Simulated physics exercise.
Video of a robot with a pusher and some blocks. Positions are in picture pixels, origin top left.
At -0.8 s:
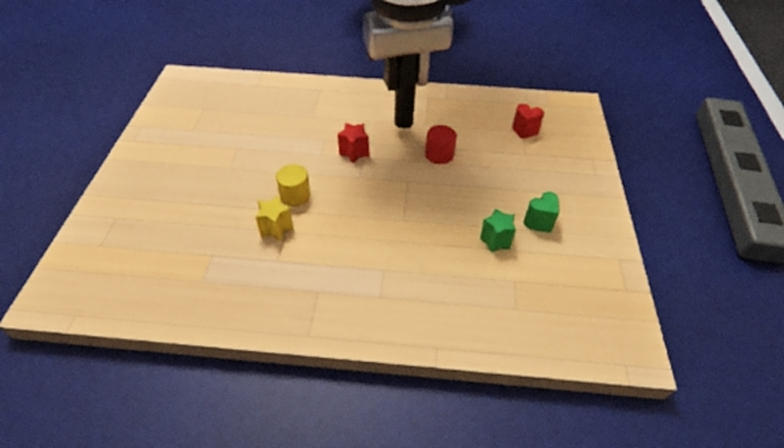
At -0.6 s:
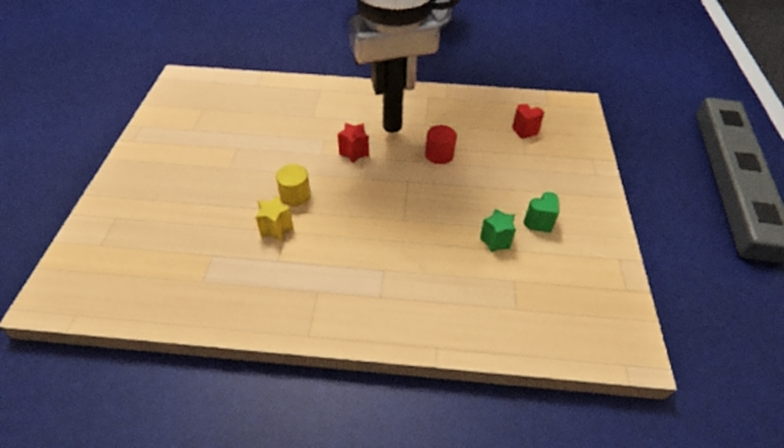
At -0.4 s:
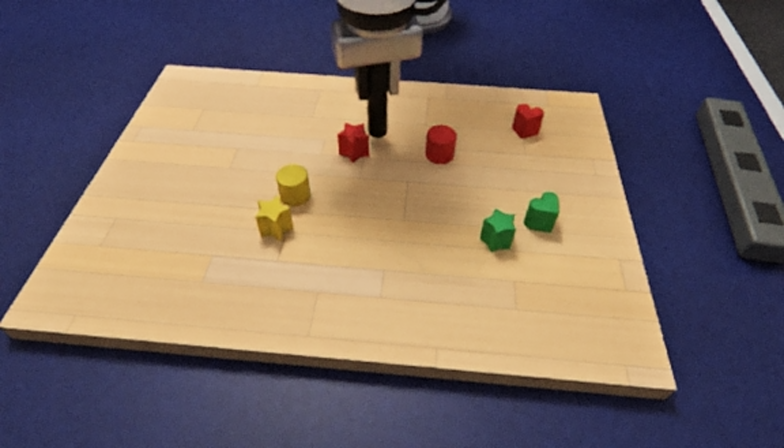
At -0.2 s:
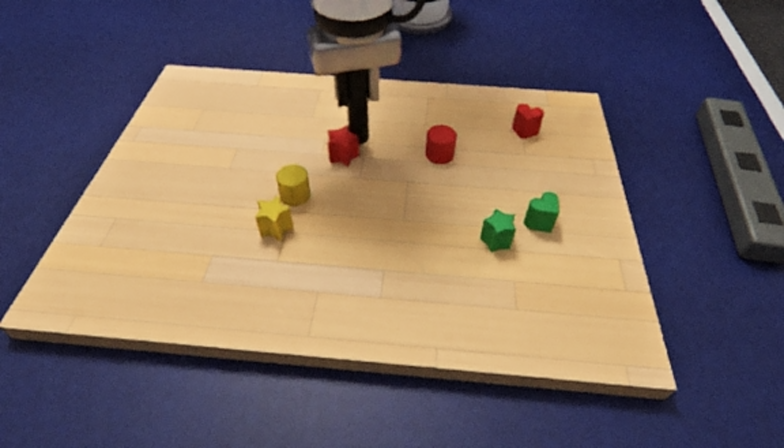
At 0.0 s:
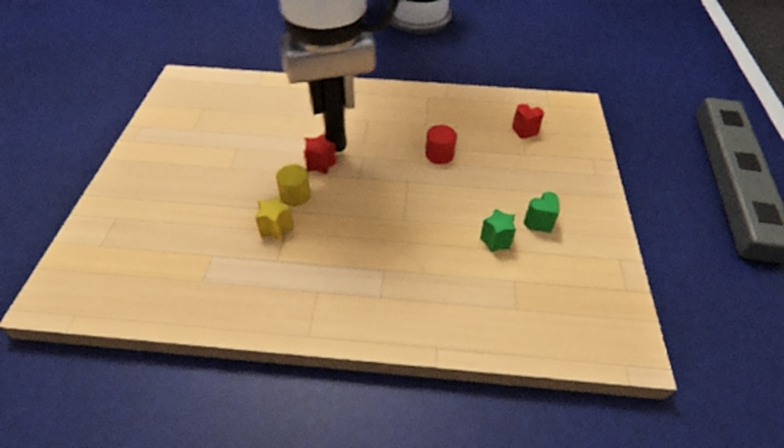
A robot arm's black pusher moves left across a wooden board to the red star-shaped block and pushes it left and slightly toward the viewer, near the yellow disc, while the other yellow, red and green blocks stay still.
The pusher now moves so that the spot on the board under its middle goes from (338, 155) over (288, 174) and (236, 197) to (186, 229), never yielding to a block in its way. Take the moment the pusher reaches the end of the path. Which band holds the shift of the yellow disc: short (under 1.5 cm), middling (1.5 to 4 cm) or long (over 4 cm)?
The middle band: 1.5 to 4 cm.
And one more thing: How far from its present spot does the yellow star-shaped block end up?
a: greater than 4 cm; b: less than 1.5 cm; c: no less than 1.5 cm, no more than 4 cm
Option b.
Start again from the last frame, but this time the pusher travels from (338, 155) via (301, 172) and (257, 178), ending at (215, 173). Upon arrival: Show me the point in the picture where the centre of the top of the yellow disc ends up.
The middle of its upper face will lie at (275, 191).
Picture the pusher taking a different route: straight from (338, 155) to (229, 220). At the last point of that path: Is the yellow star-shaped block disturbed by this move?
The yellow star-shaped block will not stay where it is.
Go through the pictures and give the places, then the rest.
In the first picture, pusher tip (404, 123); block tops, yellow star-shaped block (271, 208); yellow disc (292, 174); red star-shaped block (353, 131).
In the second picture, pusher (392, 127); blocks unchanged.
In the third picture, pusher (378, 132); blocks unchanged.
In the fourth picture, pusher (359, 138); red star-shaped block (341, 135).
In the fifth picture, pusher (337, 146); yellow star-shaped block (271, 208); yellow disc (292, 174); red star-shaped block (318, 143).
What follows on the original path. One third of the way, pusher (285, 166); yellow star-shaped block (271, 210); yellow disc (280, 186); red star-shaped block (265, 166).
Two thirds of the way, pusher (233, 189); yellow star-shaped block (271, 210); yellow disc (280, 186); red star-shaped block (211, 191), turned 15° anticlockwise.
At the end, pusher (182, 221); yellow star-shaped block (271, 210); yellow disc (280, 186); red star-shaped block (156, 225), turned 15° anticlockwise.
